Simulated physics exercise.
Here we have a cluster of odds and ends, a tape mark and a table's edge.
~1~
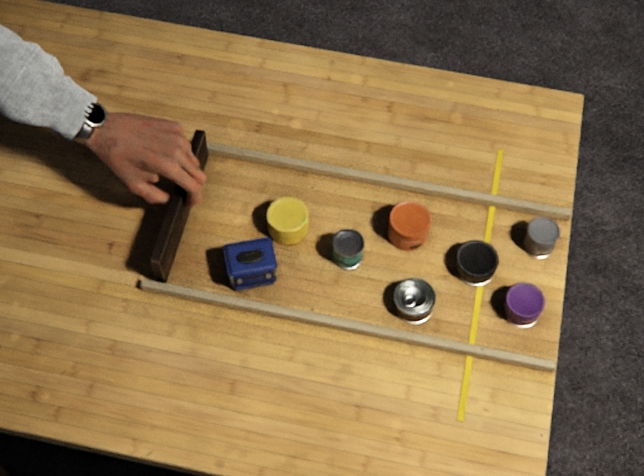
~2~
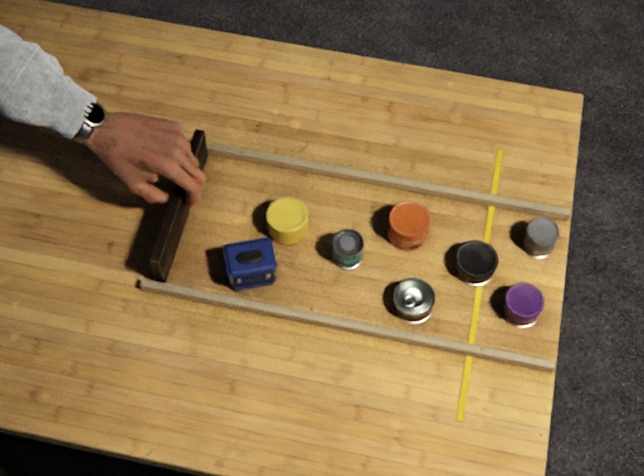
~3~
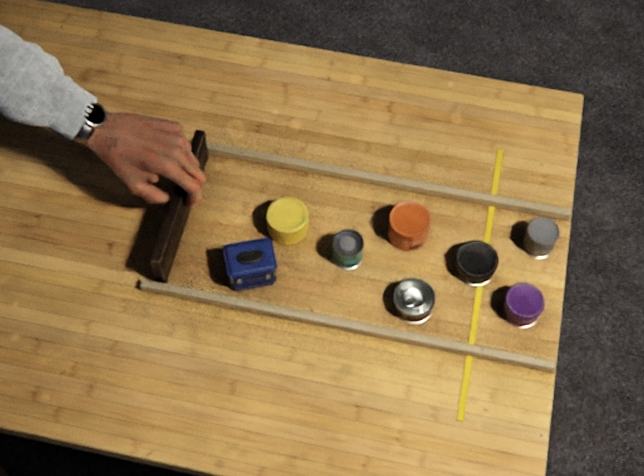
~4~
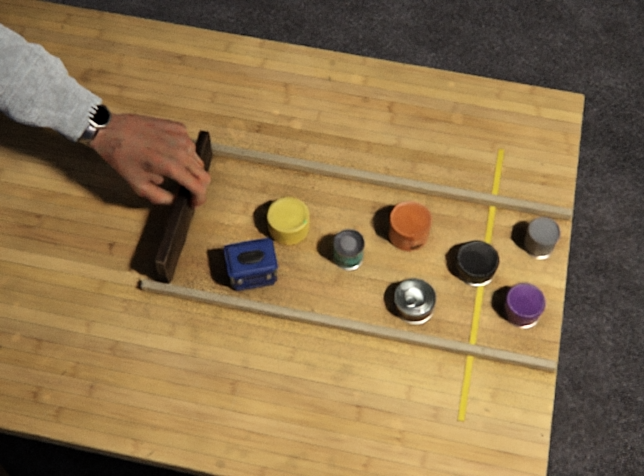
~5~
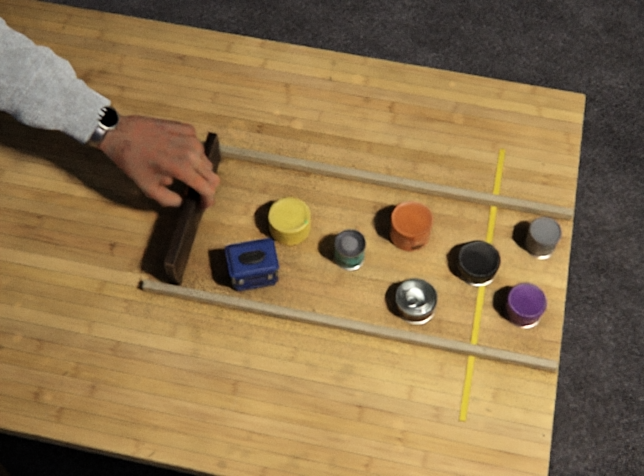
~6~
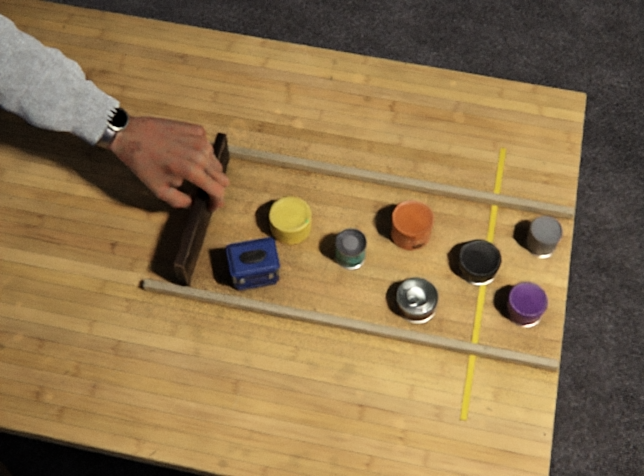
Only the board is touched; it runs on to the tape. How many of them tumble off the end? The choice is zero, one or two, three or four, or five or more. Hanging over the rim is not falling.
The number that fall off is one or two.
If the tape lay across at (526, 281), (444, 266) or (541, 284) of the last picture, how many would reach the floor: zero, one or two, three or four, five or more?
Taking them in turn, 3 or 4; none at all; either three or four.
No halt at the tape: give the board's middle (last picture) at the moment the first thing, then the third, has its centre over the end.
First at (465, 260), next at (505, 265).
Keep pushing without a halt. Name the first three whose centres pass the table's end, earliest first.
In order: The purple tin, the brown pot, the black pot.
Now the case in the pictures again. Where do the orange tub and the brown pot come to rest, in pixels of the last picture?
The orange tub at (514, 223), the brown pot at (549, 324).
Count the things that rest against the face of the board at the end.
It touches 4.
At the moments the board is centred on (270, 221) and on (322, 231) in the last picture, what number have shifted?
By then 2, and 3.
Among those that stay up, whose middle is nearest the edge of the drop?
That is the brown pot.
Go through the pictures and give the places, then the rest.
In the first frame, grey tin (541, 238); purple tin (523, 305); black pot (476, 263); board (181, 205); tape (482, 274).
In the second frame, purple tin (523, 306); brown pot (414, 301).
In the third frame, black pot (476, 263); orange tub (409, 226).
In the fourth frame, grey tin (542, 238); blue case (252, 264).
In the fifth frame, purple tin (525, 306); board (194, 208).
In the sixth frame, grey tin (544, 237); purple tin (526, 305); black pot (479, 263); board (204, 209); tape (485, 273).
Soon after, none off yet; grey tin at rest near (544, 237); purple tin at rest near (526, 305); black pot at rest near (479, 263).
Then, none off yet; grey tin at rest near (544, 237); purple tin moving near (535, 305); black pot moved a little near (498, 268).
At rest, the number that fall off is one or two; fallen, purple tin.
